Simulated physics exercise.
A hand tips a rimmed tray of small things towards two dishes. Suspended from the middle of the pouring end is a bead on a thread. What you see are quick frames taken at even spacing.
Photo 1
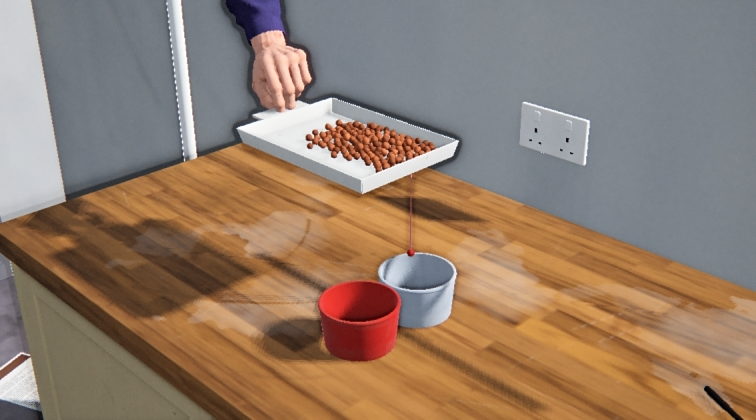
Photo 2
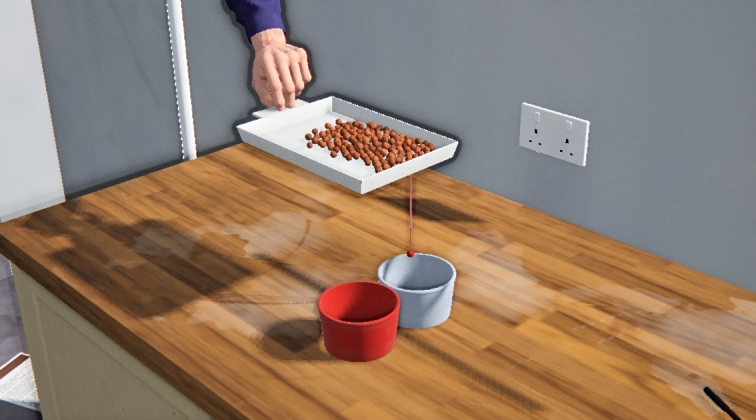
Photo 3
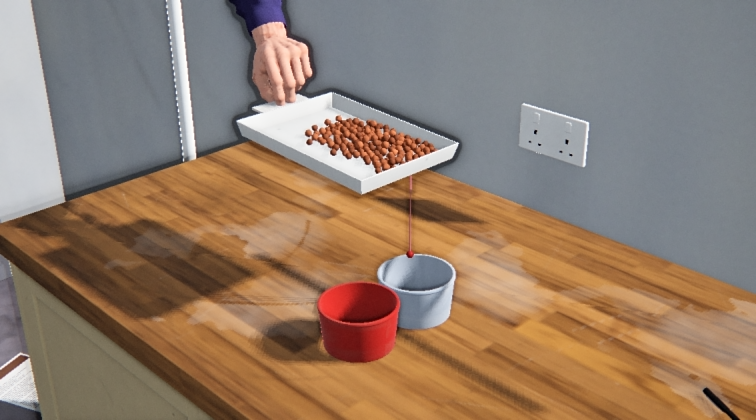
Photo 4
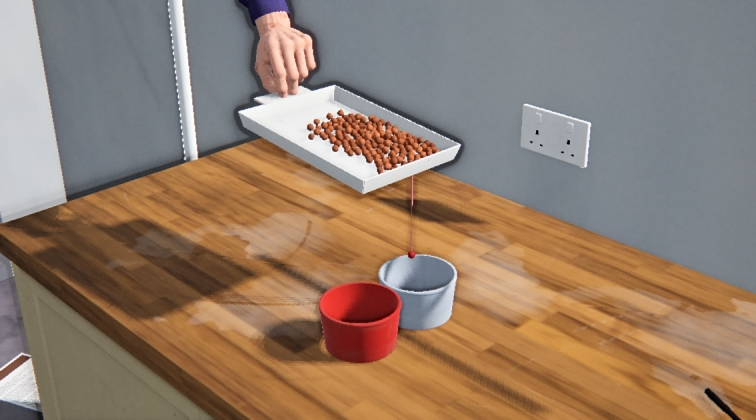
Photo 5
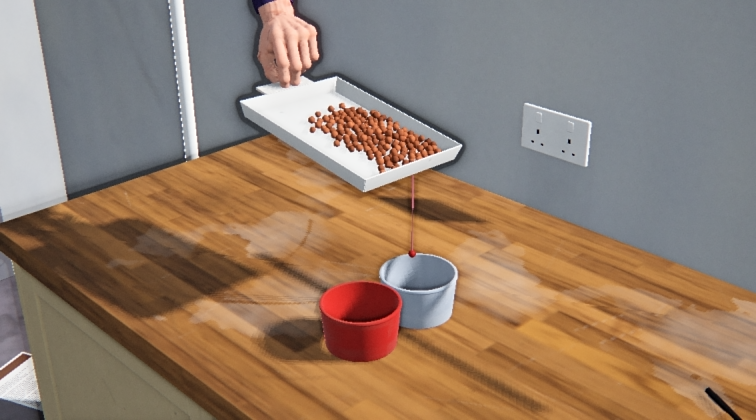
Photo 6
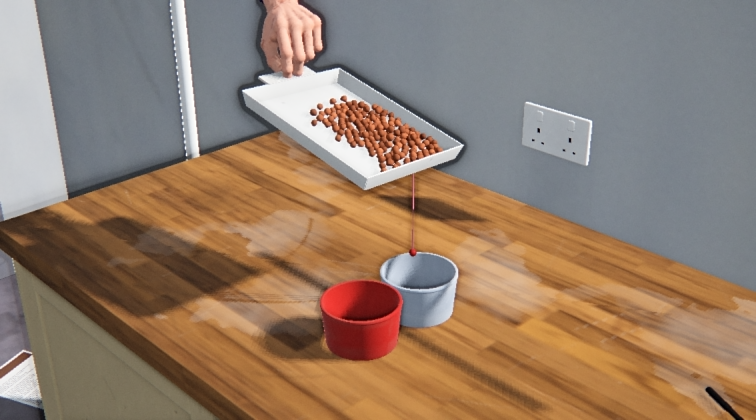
At first, a hand holds a white rimmed tray of reddish-brown pellets nearly level above a red dish and a grey dish on a wooden worktop, a red bead hanging from its front edge. Then the hand gradually raises the back of the tray, tilting it slightly, and the pellets shift a little towards the front.
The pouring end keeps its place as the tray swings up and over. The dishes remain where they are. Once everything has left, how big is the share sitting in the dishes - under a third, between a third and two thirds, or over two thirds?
The share in the dishes is under a third.
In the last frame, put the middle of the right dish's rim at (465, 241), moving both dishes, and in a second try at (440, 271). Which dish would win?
In turn: The dish on the right-hand side, then the dish on the right-hand side.
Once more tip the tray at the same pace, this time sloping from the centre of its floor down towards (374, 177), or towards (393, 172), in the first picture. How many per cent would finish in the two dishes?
The first try would leave around 60 per cent there, the second around 40 per cent.
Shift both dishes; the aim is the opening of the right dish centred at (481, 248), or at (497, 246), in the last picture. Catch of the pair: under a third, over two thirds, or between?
Taking the two places in turn, the answer is over two thirds and then more than two thirds.
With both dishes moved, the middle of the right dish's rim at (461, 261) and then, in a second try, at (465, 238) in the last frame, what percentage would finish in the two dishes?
Roughly 70 % and 30 %.
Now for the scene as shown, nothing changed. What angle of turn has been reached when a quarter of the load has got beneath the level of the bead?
It sits at roughly 105°.
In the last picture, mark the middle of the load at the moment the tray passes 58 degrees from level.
The middle of the pieces lands at roughly (415, 129).
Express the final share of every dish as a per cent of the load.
Left about 0, right about 10 in a hundred.
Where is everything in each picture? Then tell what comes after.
The first picture shows corners of the pouring end at (362, 177) and (453, 141), level; middle of the load at (375, 144), clay pellets; left dish at (387, 333); right dish at (445, 301); bead on its thread at (411, 253).
The second picture shows corners of the pouring end at (362, 178) and (452, 142), level; middle of the load at (375, 144).
The third picture shows corners of the pouring end at (362, 178) and (453, 143), tipped barely, lowest at the right corner; middle of the load at (375, 142).
The fourth picture shows corners of the pouring end at (364, 178) and (455, 144), tipped a little, lowest at the right corner; middle of the load at (377, 140).
The fifth picture shows corners of the pouring end at (366, 177) and (456, 145), tipped a little, lowest at the right corner; middle of the load at (378, 136).
The sixth picture shows corners of the pouring end at (368, 175) and (458, 144), tipped a little, lowest at the right corner; middle of the load at (379, 131); left dish at (389, 332); right dish at (446, 300).
Soon after the last picture, tray tipped steeply; nearly all on the tray; a stray few outside both; a stray few in the air.
A little later, tray tipped right over; nearly all on the tray; a stray few outside both; a small part in the air.
Later still, tray tipped past a quarter turn; a small part in the right dish; most outside both.
At rest, tray tipped past a quarter turn; none in the left dish; a small part in the right dish; most outside both.
